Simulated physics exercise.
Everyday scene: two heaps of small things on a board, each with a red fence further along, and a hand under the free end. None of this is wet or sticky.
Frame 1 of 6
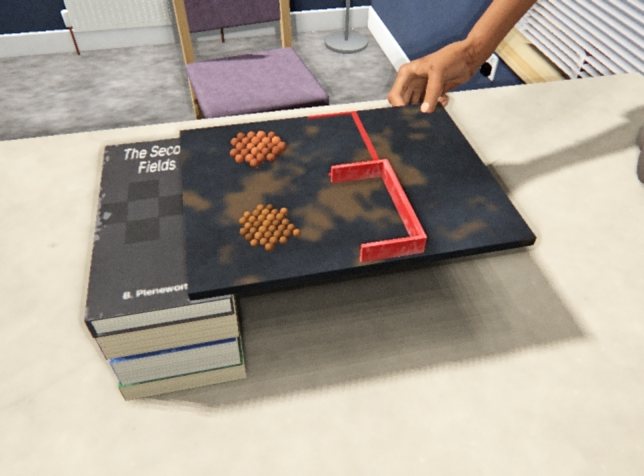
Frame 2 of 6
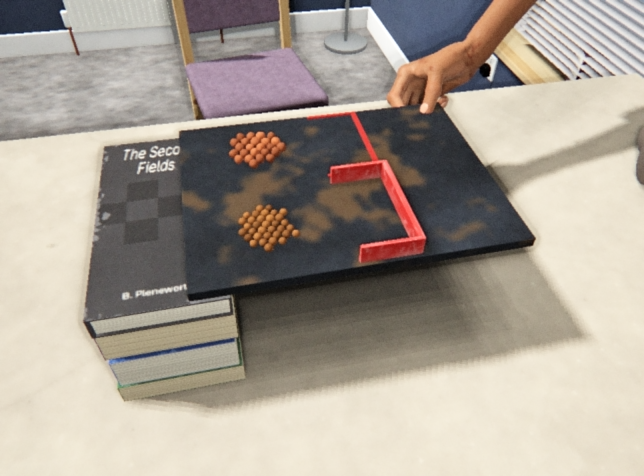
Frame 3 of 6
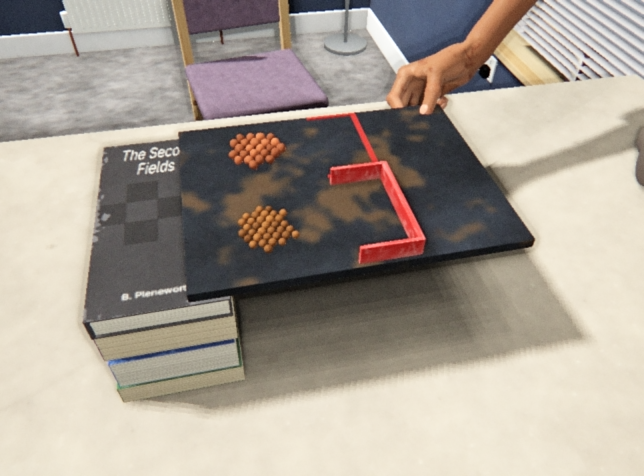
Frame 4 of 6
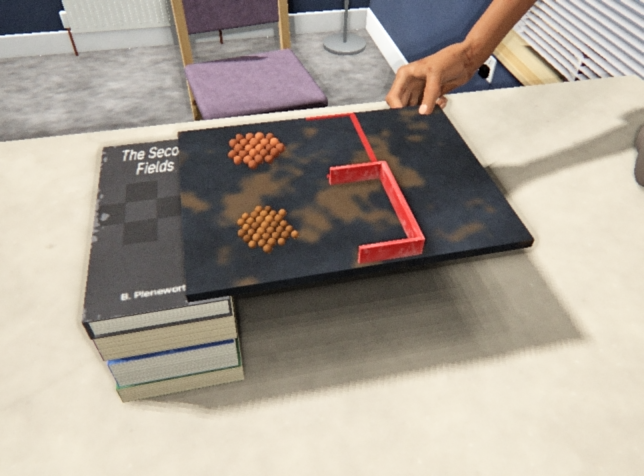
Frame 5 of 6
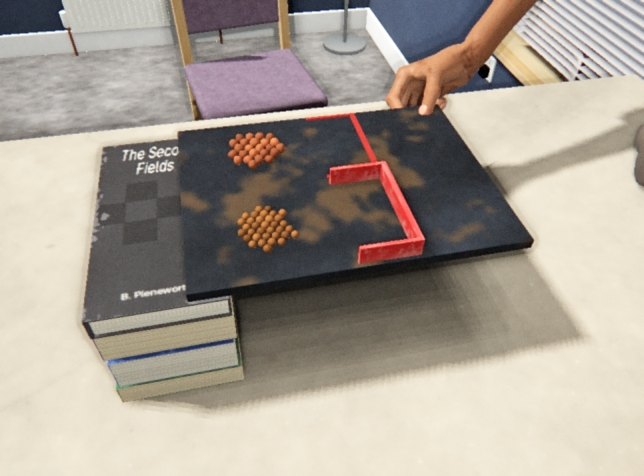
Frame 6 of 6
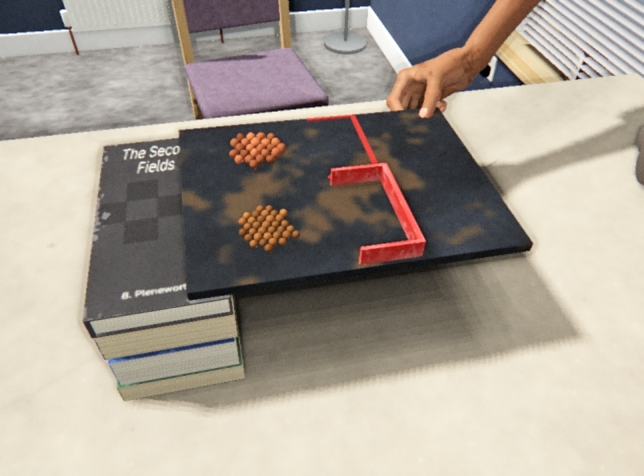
A dark, brown-mottled board spans from a pile of books to a hand at its far edge, seen from above on a pale tabletop in a room with a purple chair behind. Two clusters of small orange-brown balls sit toward the left, with red barriers to their right, the nearer one bracket-shaped. The hand and board barely shift, the balls stay put, and the camera remains still.
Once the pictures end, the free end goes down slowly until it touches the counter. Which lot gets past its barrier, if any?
Front lot: Kept back. Back lot: Crosses the bar.
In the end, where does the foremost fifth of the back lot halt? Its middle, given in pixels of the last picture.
Resting point: Close to (538, 217).
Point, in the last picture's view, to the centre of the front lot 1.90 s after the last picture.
Its centre lies roughly at (369, 263).
Then, 0.72 s after the last picture, board sloping at 15°; front lot on its way down; back lot on its way down.
Then, 1.36 s after the last picture, board sloping at 27°; front lot has reached its bar; back lot all past its bar.
Then, 1.90 s after the last picture, board resting at 28°; front lot has reached its bar; back lot all past its bar.
At rest, board resting at 28°; front lot gathered behind its bar; back lot all past its bar.
